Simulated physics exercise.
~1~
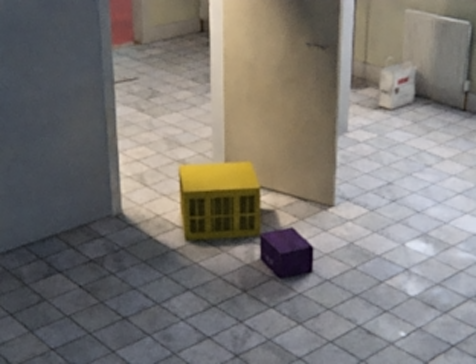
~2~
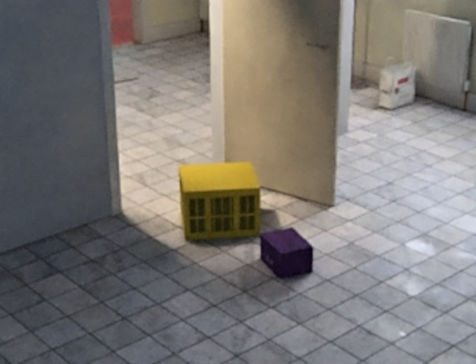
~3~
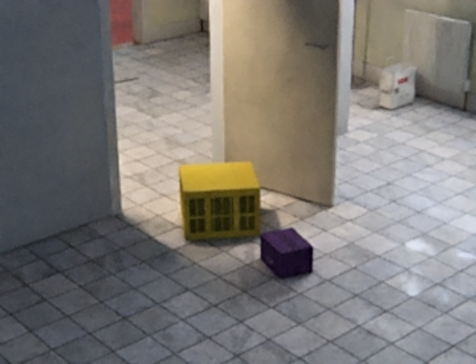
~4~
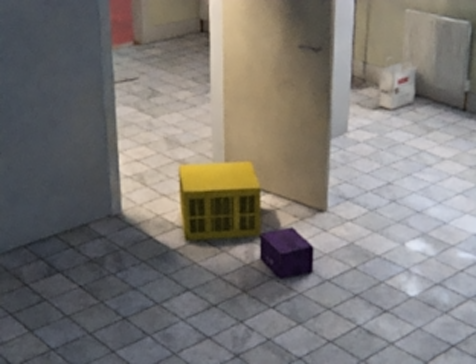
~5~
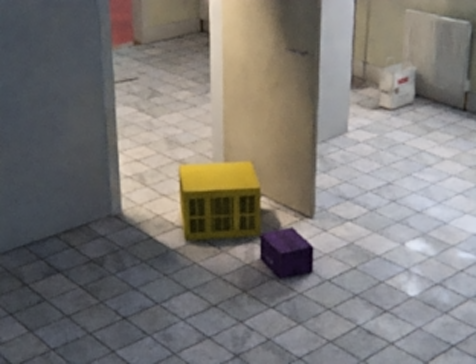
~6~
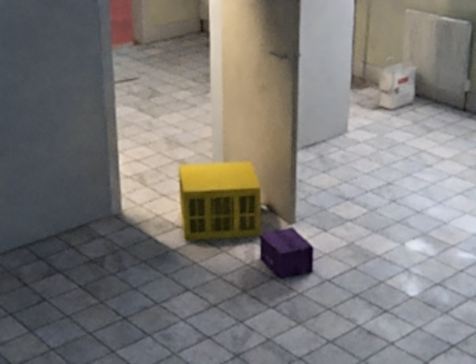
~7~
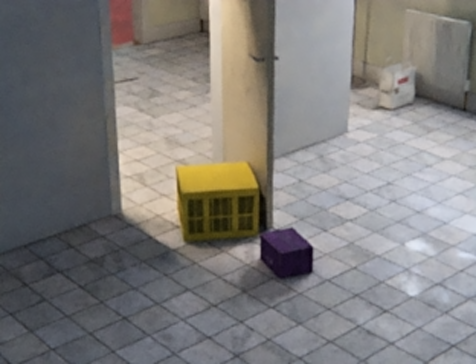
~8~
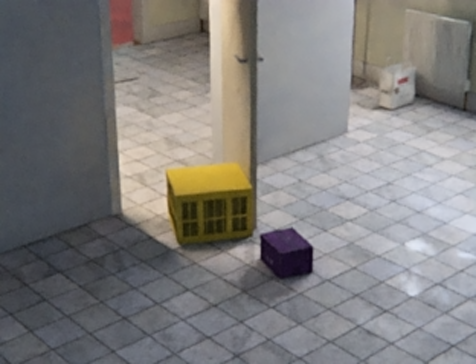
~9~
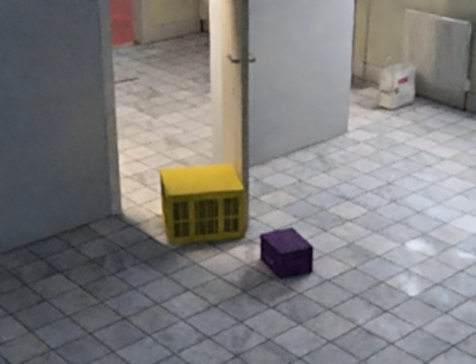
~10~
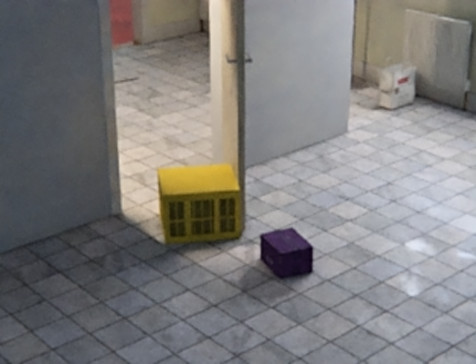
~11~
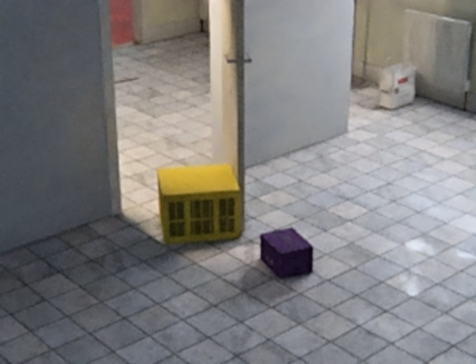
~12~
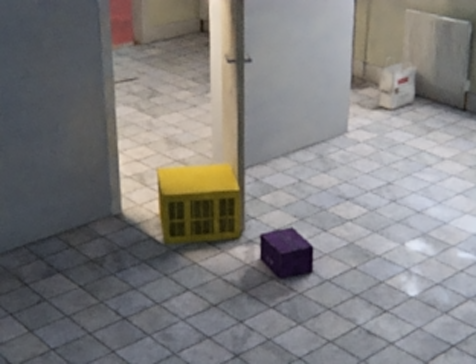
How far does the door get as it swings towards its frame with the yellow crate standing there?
It stops short of closing. It nudges the yellow crate a little to the left and then comes to rest still well open.
In a tiled room with a doorway, a wide-open door swung round to the left until it met a yellow crate and shoved it slightly left, then came to rest still well open, while the small purple box stayed put.
